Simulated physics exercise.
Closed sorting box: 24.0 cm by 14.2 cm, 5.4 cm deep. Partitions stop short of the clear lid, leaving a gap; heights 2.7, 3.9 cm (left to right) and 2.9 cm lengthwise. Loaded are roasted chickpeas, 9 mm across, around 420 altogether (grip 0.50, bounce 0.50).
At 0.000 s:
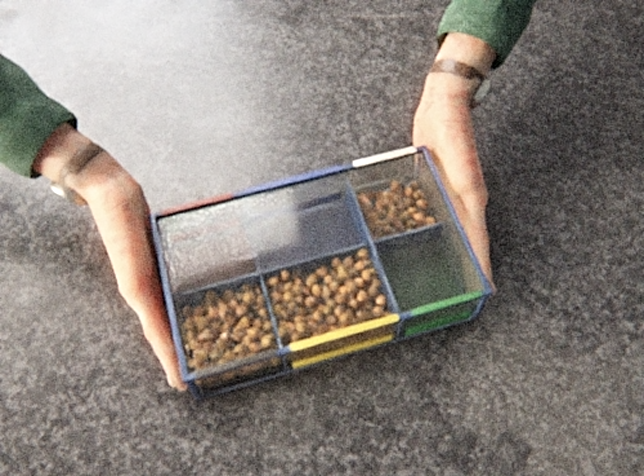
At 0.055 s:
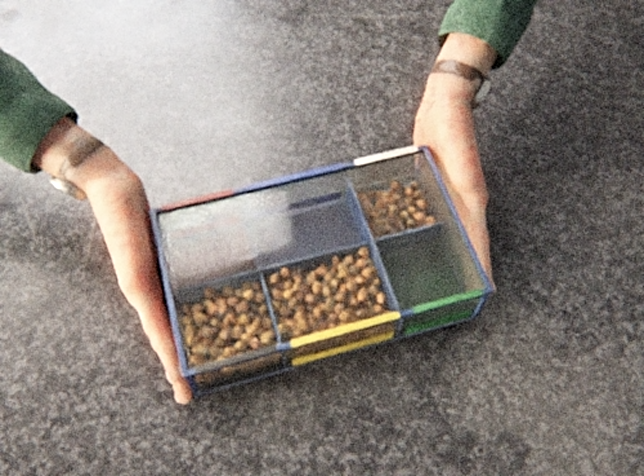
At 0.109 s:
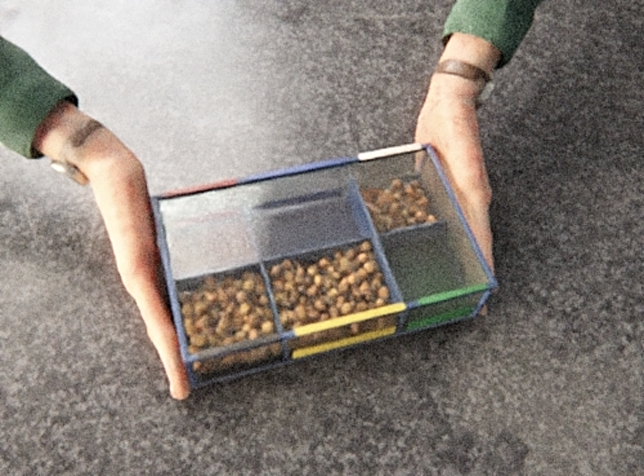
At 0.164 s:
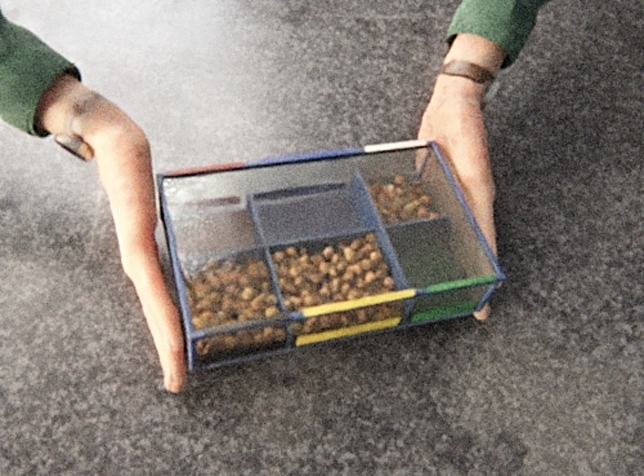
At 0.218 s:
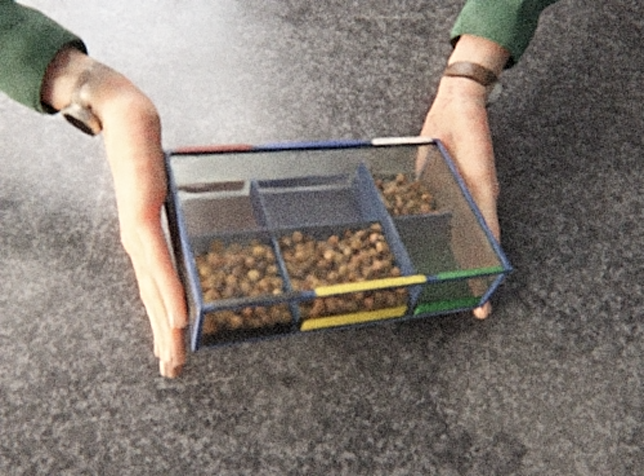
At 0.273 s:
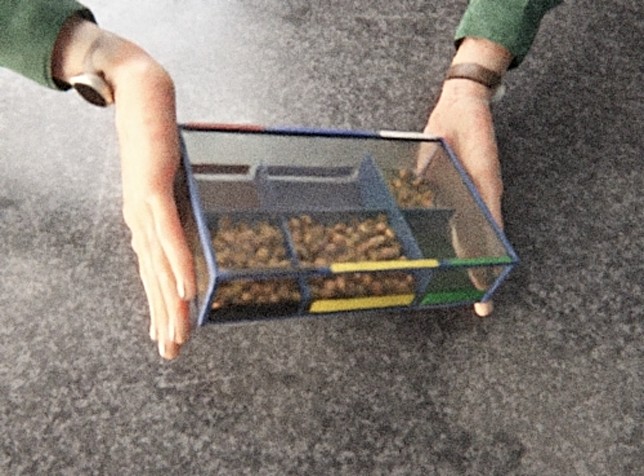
Two hands tilt a clear-lidded box of roasted chickpeas, raising its left side and near edge.
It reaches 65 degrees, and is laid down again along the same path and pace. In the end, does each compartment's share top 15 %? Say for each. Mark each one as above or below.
Marked: Red compartment below; blue compartment below; green compartment below; yellow compartment above; white compartment above; black compartment above.
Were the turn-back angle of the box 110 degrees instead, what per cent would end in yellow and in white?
The yellow compartment would get 30 per cent and the white one 40 per cent.
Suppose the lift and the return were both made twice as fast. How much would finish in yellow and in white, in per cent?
Yellow 45 %; white 25 %.
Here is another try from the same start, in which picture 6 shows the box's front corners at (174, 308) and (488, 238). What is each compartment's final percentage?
Red 5, blue 15, green 0, yellow 35, white 20, black 25.
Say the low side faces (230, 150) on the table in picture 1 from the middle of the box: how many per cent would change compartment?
20 %.
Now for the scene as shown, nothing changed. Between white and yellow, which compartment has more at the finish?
That would be the yellow compartment.
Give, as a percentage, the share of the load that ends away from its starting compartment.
My estimate is some 20 per cent.
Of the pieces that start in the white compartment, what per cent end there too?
About 100 in a hundred.
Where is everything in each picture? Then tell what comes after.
The first frame shows box tilt 0 degrees, front corners at (188, 376) and (486, 291); yellow 50 %, white 20 %, black 30 %.
The second frame shows box tilt 1 degrees, front corners at (188, 371) and (487, 289).
The third frame shows box tilt 6 degrees, front corners at (189, 357) and (491, 284), lowest corner right back.
The fourth frame shows box tilt 12 degrees, front corners at (194, 334) and (498, 276), lowest corner right back.
The fifth frame shows box tilt 18 degrees, front corners at (204, 306) and (506, 268), lowest corner right back.
The sixth frame shows box tilt 24 degrees, front corners at (219, 274) and (513, 260), lowest corner right back; yellow 50 %, white 20 %, black 30 %. Its pace works out near 115 degrees a second.
After 0.78 s, tilt 62 degrees; blue 5 %, yellow 50 %, white 20 %, black 25 %.
After 1.11 s, tilt 25 degrees; blue 10 %, green 5 %, yellow 40 %, white 25 %, black 20 %.
After 1.54 s, tilt 0 degrees; blue 10 %, green 5 %, yellow 40 %, white 25 %, black 20 %.
At rest (1.8 s), red 0 %, blue 10 %, green 5 %, yellow 40 %, white 25 %, black 20 %.
